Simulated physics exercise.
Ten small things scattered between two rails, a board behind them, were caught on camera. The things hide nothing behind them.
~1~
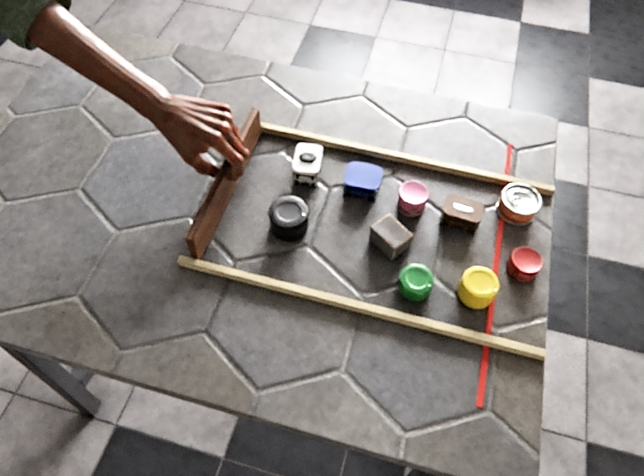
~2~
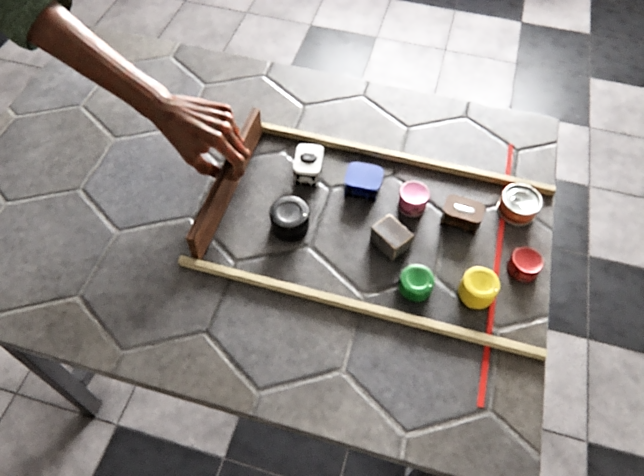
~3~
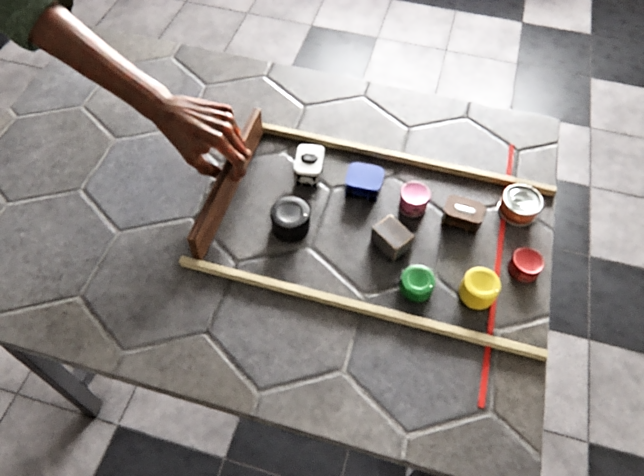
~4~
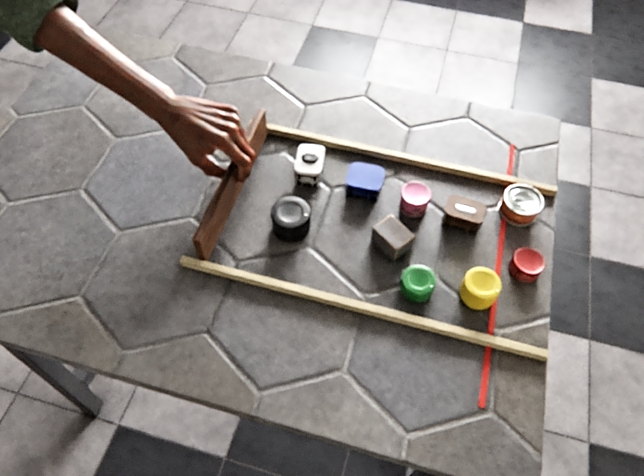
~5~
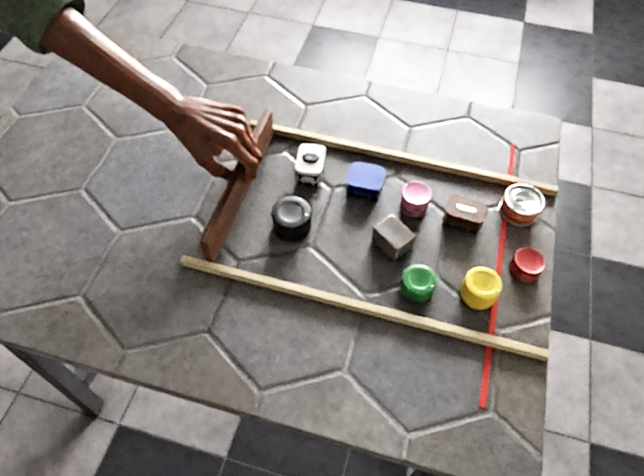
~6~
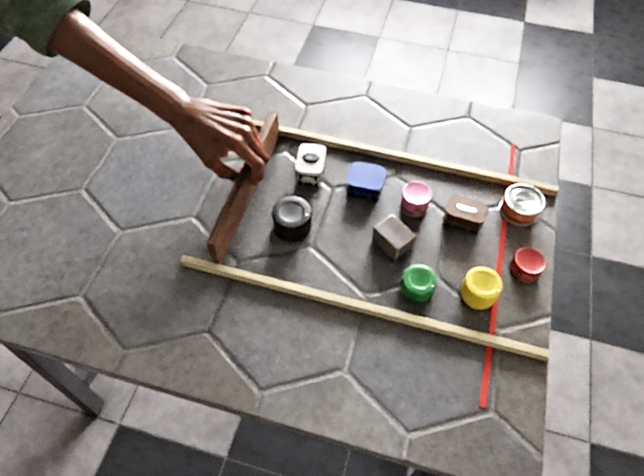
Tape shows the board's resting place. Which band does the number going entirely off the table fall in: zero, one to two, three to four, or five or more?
It falls in the three to four band.
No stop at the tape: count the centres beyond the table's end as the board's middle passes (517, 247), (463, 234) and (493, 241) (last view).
Taking the places in turn, the counts are 6, 1 and 3.
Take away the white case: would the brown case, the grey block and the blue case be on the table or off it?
The brown case ends up below - the grey block remains - the blue case remains.
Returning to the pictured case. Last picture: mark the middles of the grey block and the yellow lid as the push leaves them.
Looks like one lands around (522, 243), and the other around (549, 304).
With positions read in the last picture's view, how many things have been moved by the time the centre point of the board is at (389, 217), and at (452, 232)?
First 6, after that 9.
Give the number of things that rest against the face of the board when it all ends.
Total: 4.
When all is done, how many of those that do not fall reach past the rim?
The number overhanging is 3.
A little later, none off yet; red tub at rest near (528, 265); orange pot at rest near (522, 205); yellow lid at rest near (481, 288).
Next, none off yet; red tub at rest near (528, 265); orange pot at rest near (524, 204); yellow lid at rest near (481, 288).
When it is over, the number that fall off is three or four; down, pink pot, brown case and orange pot.
